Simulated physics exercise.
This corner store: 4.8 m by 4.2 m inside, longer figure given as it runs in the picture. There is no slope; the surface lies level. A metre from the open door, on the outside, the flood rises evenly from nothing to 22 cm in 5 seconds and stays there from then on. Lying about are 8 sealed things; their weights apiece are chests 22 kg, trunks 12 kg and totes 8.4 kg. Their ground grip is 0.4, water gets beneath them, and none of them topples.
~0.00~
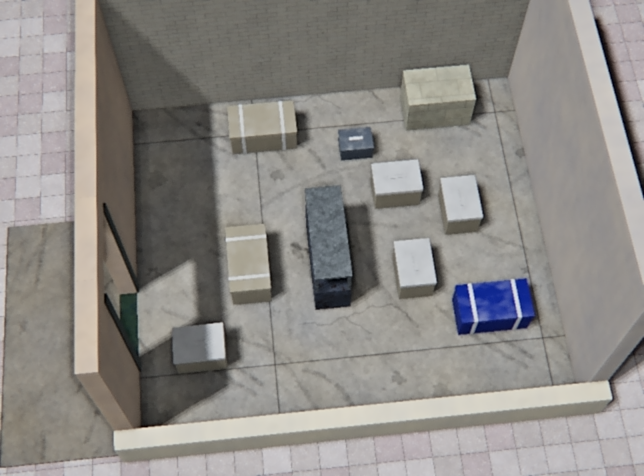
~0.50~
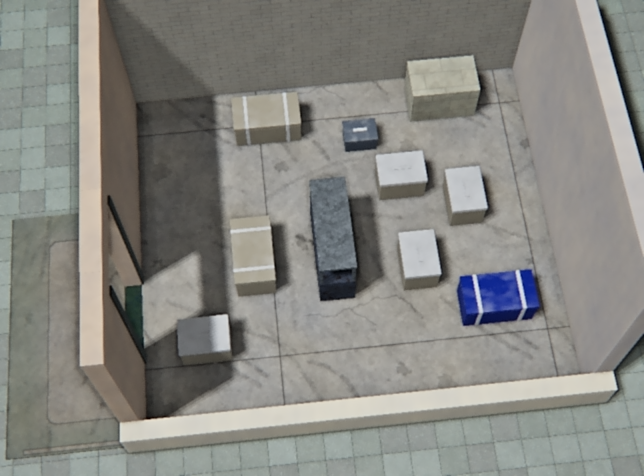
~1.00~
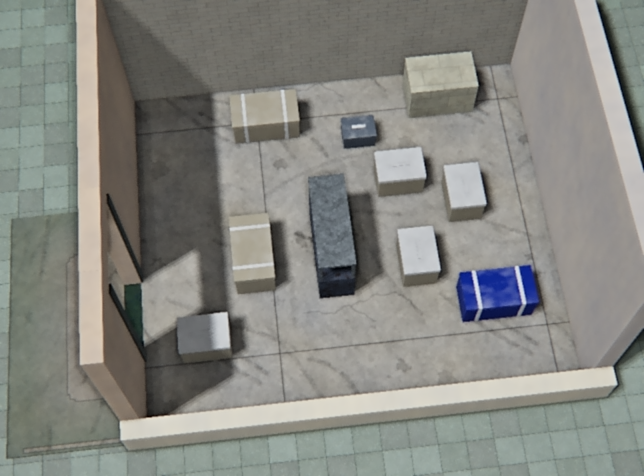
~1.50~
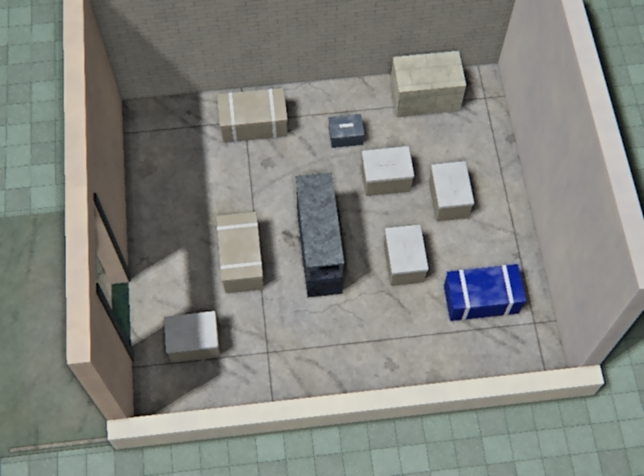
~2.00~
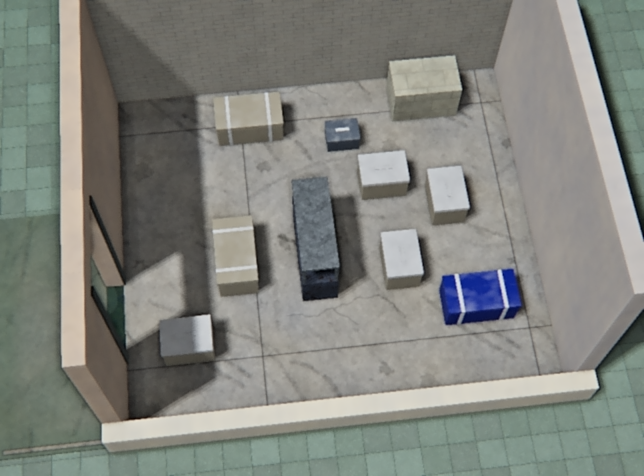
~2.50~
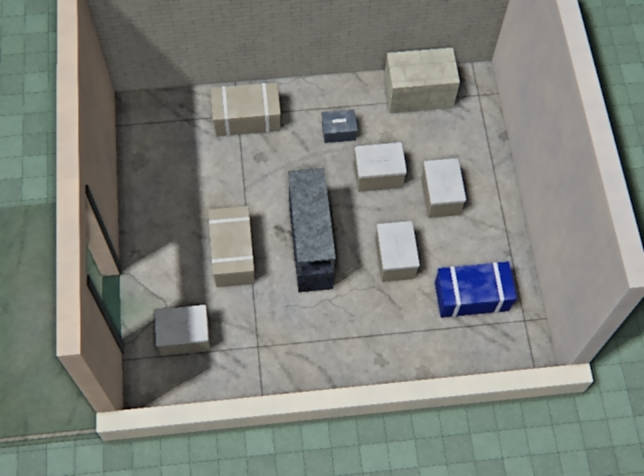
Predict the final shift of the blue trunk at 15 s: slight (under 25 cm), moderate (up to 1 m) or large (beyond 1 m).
I expect it goes a modest distance.
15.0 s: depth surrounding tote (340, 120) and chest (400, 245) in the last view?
5 and 5 cm.
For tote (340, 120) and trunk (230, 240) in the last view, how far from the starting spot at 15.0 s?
They sit 60 cm and 200 cm away, in the order given.
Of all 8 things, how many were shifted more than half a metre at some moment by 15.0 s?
It works out to 5.
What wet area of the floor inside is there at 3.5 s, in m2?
Some 1.5 m2.
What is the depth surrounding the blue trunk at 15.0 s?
Roughly 7 cm at that moment.
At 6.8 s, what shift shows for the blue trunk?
It is about 0 cm out of place by then.
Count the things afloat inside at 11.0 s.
At that time, 2.
After 3.5 s the blue trunk is near (477, 283), 0.0 m from its start, aground; 0 afloat.
After 6.8 s the blue trunk is near (477, 283), 0.0 m from its start, aground; 0 afloat.
After 11.0 s the blue trunk is near (469, 254), 0.4 m from its start, aground; 2 afloat.
After 15.0 s the blue trunk is near (450, 226), 0.7 m from its start, afloat; 3 afloat.
